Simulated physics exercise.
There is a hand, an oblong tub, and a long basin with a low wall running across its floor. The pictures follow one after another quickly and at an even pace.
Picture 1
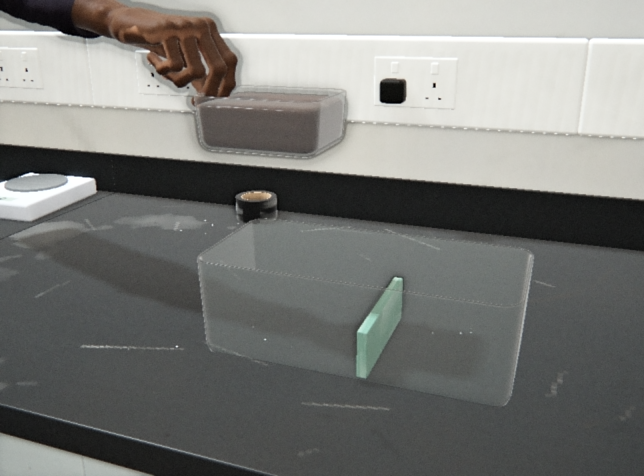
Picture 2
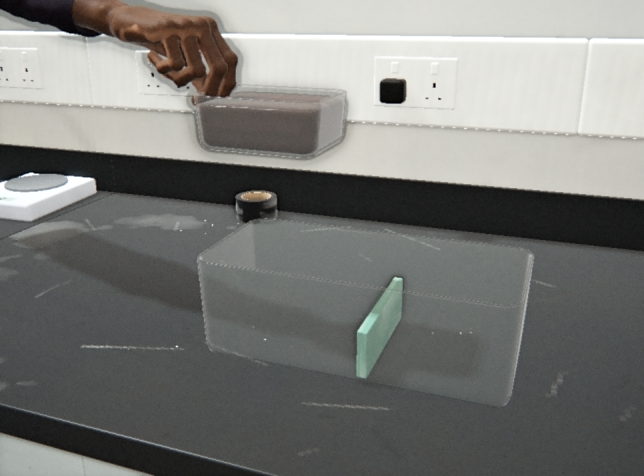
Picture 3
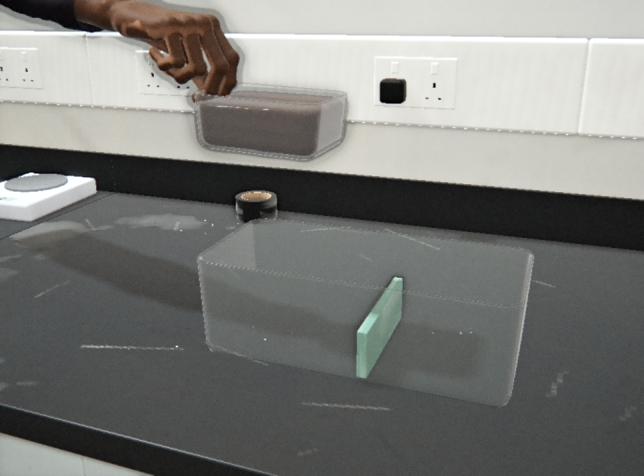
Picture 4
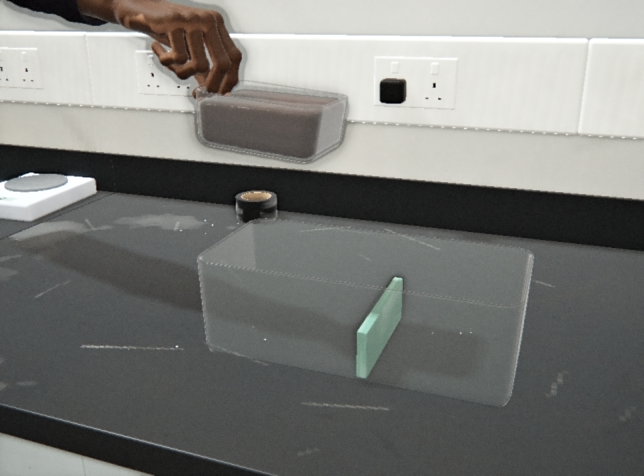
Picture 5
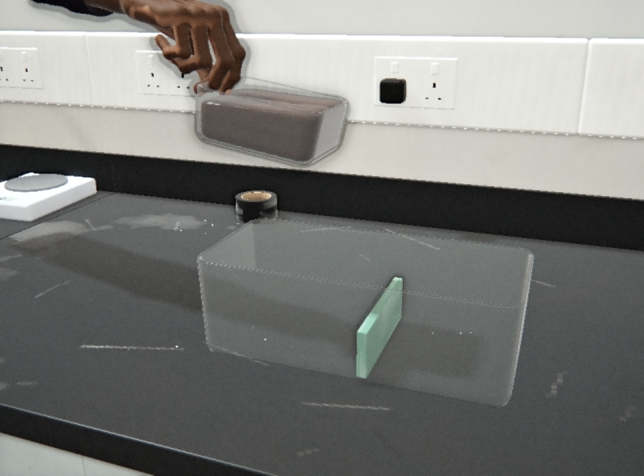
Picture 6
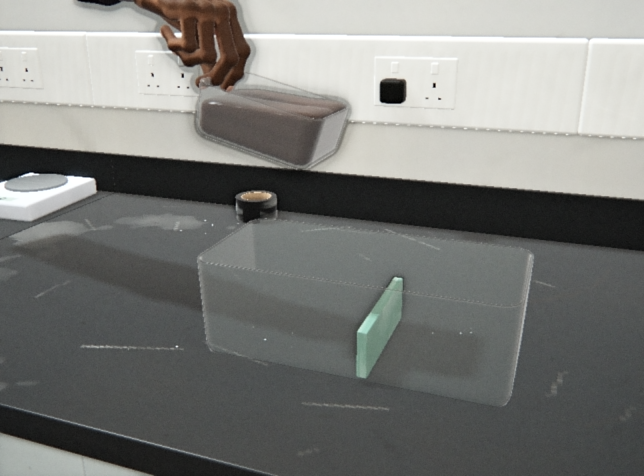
Hand gradually tilting an oblong tub of dark contents down to the right above a clear basin with a low green wall.
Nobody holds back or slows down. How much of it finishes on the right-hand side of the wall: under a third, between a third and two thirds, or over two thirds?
At least a third, at most two thirds.
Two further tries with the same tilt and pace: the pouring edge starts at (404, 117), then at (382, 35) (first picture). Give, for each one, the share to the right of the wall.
Estimate, first then second: 85 per cent and 80 per cent.
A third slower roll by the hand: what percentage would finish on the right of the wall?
Close to 65 out of every hundred.
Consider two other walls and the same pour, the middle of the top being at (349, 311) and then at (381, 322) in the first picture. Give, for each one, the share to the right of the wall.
Respectively 80 and 60 per cent, approximately.
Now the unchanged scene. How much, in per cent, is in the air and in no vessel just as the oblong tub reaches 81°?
Share out of both vessels: Approx. 50 %.
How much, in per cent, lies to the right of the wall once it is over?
I'd put it at around 55 %.
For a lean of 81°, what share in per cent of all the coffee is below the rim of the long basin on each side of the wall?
Near 5 in a hundred left, near 25 in a hundred right.
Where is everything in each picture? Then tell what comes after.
In the first picture, tilt 0°; pouring edge (333, 98); surface from (220, 99) to (333, 104); the long basin's rim runs from (228, 239) to (528, 278); the wall's top is at (382, 304).
In the second picture, tilt 1°; pouring edge (333, 98); surface from (220, 98) to (333, 104).
In the third picture, tilt 2°; pouring edge (334, 101); surface from (221, 97) to (333, 105).
In the fourth picture, tilt 5°; pouring edge (335, 104); surface from (221, 96) to (334, 107).
In the fifth picture, tilt 9°; pouring edge (336, 109); surface from (222, 95) to (335, 108).
In the sixth picture, tilt 14°; pouring edge (336, 115); surface from (223, 95) to (338, 109).
A moment on, the tilt is 81° and 21 per cent is still to pour, 4 is left of the wall and 24 right of it.
Next, the tilt is 115° and 2 per cent is still to pour, 37 is left of the wall and 56 right of it.
Then the tilt is 117° and 0 per cent is still to pour, 41 is left of the wall and 56 right of it.
Later the tilt is 117° and 0 per cent is still to pour, 41 is left of the wall and 56 right of it.
At rest 41 per cent lies left of the wall, 56 right of it and 3 outside.
